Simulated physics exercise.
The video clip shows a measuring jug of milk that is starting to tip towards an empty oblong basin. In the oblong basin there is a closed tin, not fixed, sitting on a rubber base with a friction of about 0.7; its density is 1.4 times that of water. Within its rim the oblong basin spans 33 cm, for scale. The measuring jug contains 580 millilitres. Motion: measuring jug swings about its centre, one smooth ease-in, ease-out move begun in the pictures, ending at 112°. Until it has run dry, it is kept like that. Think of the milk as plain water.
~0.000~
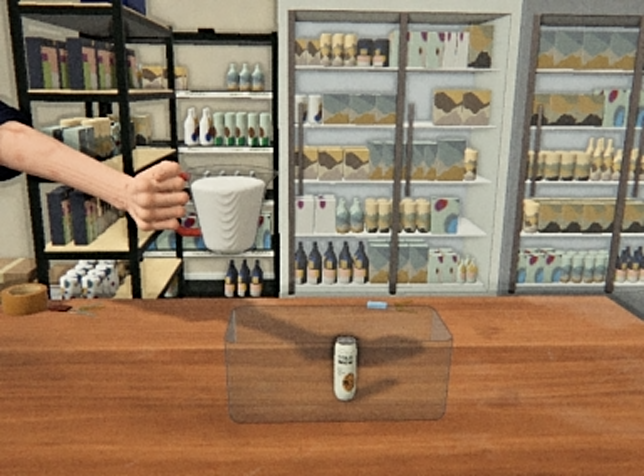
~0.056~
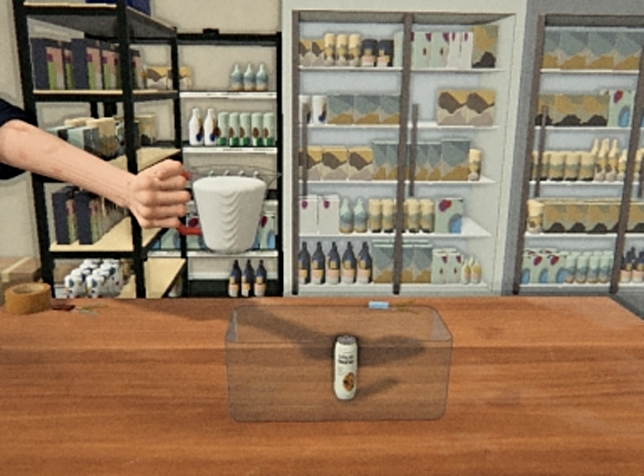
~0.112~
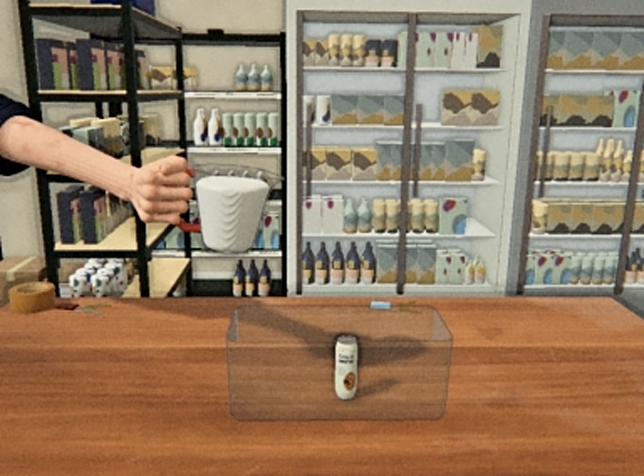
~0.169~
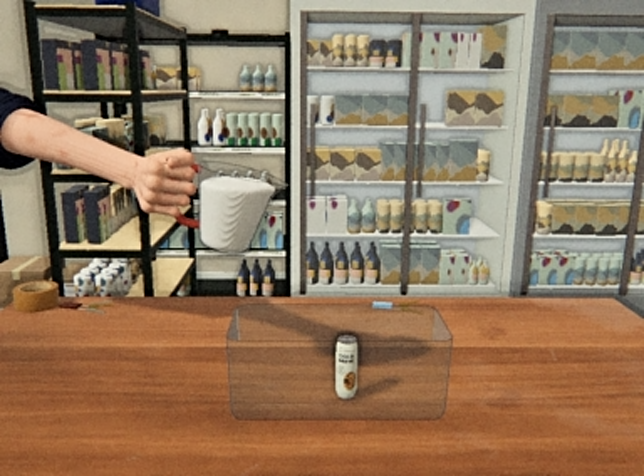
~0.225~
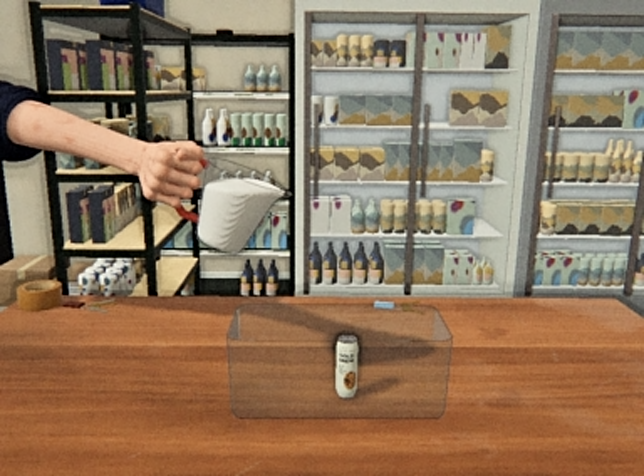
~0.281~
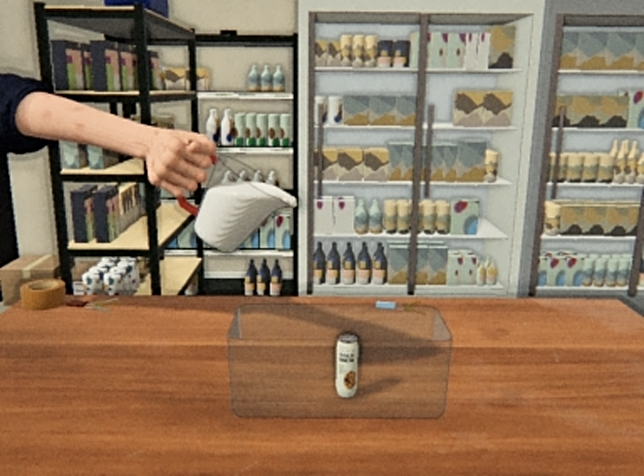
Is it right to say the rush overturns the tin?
You'll see it capsize.
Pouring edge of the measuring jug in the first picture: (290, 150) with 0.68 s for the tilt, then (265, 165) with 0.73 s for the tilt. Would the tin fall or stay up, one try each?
In the first try it comes down; in the second it remains standing.
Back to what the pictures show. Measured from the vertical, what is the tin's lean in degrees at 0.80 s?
About 10 degrees.
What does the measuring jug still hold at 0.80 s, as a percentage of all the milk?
Remaining share: Approx. 3 %.
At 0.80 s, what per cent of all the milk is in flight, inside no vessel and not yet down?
Some 10 per cent.
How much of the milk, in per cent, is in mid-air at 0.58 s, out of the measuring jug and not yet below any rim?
It comes to about 32 percent.
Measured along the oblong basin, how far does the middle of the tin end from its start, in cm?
All told, the tin's centre has moved close to 7.5 cm.
Then, 0.58 s in, the tilt is 96° and 42 per cent is still to pour; the tin stands where it began.
Then, 0.80 s in, the tilt is 112° and 3 per cent is still to pour; the tin leans 11°.
Then, 1.02 s in, the tilt is 112° and 0 per cent is still to pour; the tin leans 42°.
Then, 1.27 s in, the tilt is 112° and 0 per cent is still to pour; the tin lies on its side.
Finally, the tin lies on its side.
